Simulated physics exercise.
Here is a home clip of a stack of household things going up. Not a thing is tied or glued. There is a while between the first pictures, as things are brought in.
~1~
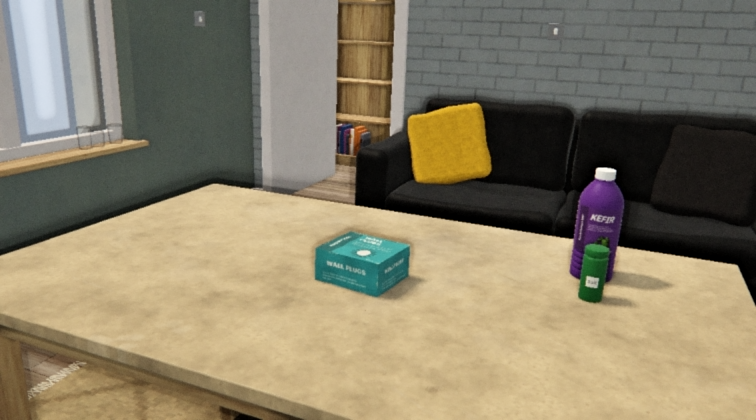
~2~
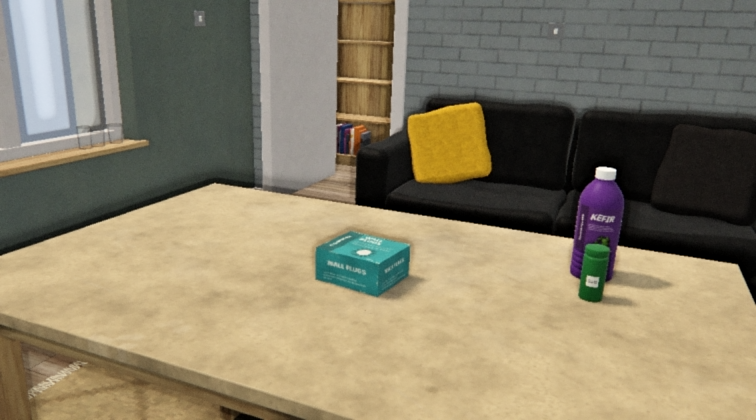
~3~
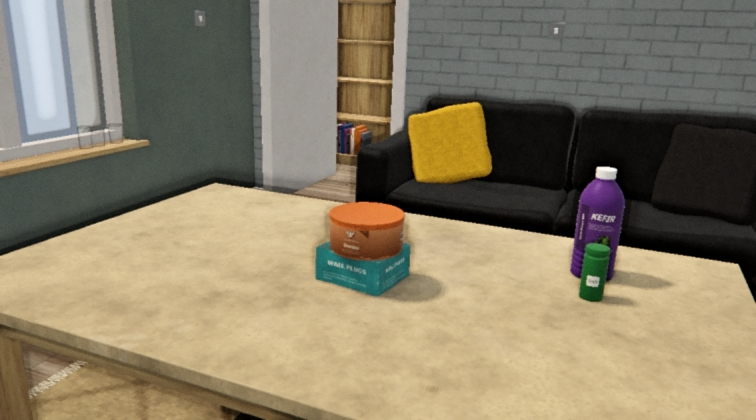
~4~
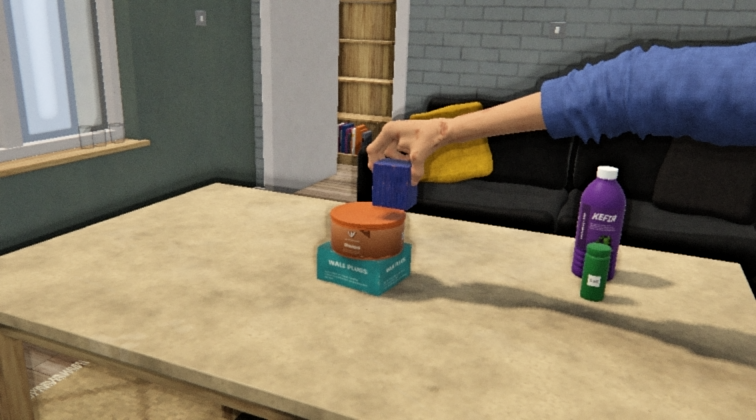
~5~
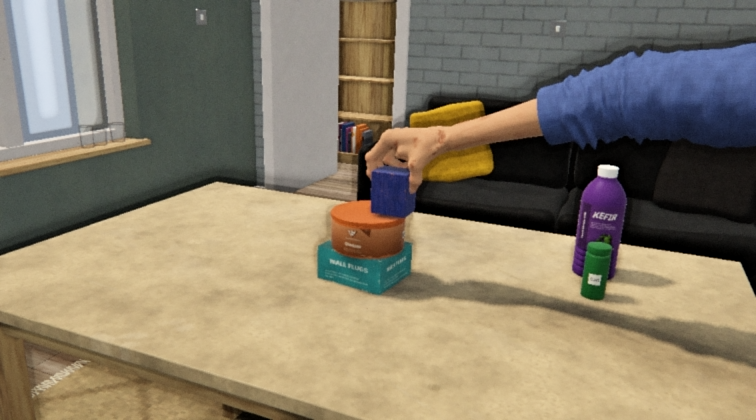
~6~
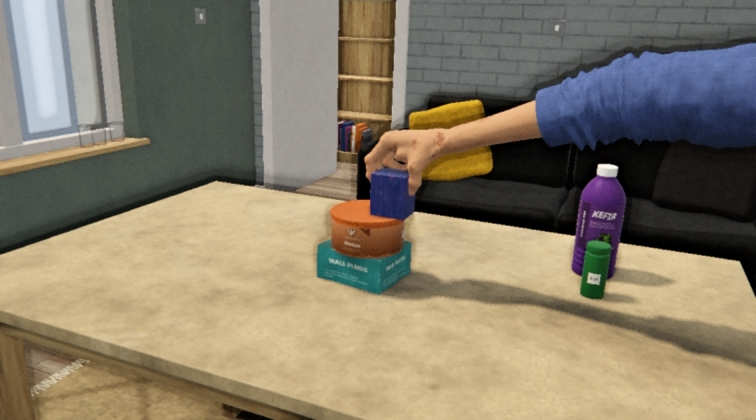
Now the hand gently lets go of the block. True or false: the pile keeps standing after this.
True.
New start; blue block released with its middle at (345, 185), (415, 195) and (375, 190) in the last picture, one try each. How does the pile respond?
Try one: It stands firm; try two: It topples; try three: It stands firm.
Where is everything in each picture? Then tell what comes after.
The last thing is not in view yet; green shaker (594, 273), in the first picture.
The last thing is not in view yet; turquoise box (363, 262), in the second picture.
The last thing is not in view yet; green shaker (594, 273), in the third picture.
Still above its spot; blue block (395, 184); turquoise box (365, 262), in the fourth picture.
In place under the hand; blue block (394, 191); green shaker (596, 271), in the fifth picture.
In place under the hand; blue block (393, 194); turquoise box (365, 260), in the sixth picture.
Then, 0.20 s past the last view, nothing moves.
Then, 0.60 s past the last view, blue block resting near (393, 194).
Finally, all 5 still in place. Final places as the last picture's camera would see them, blue block near (393, 194). The pile holds.
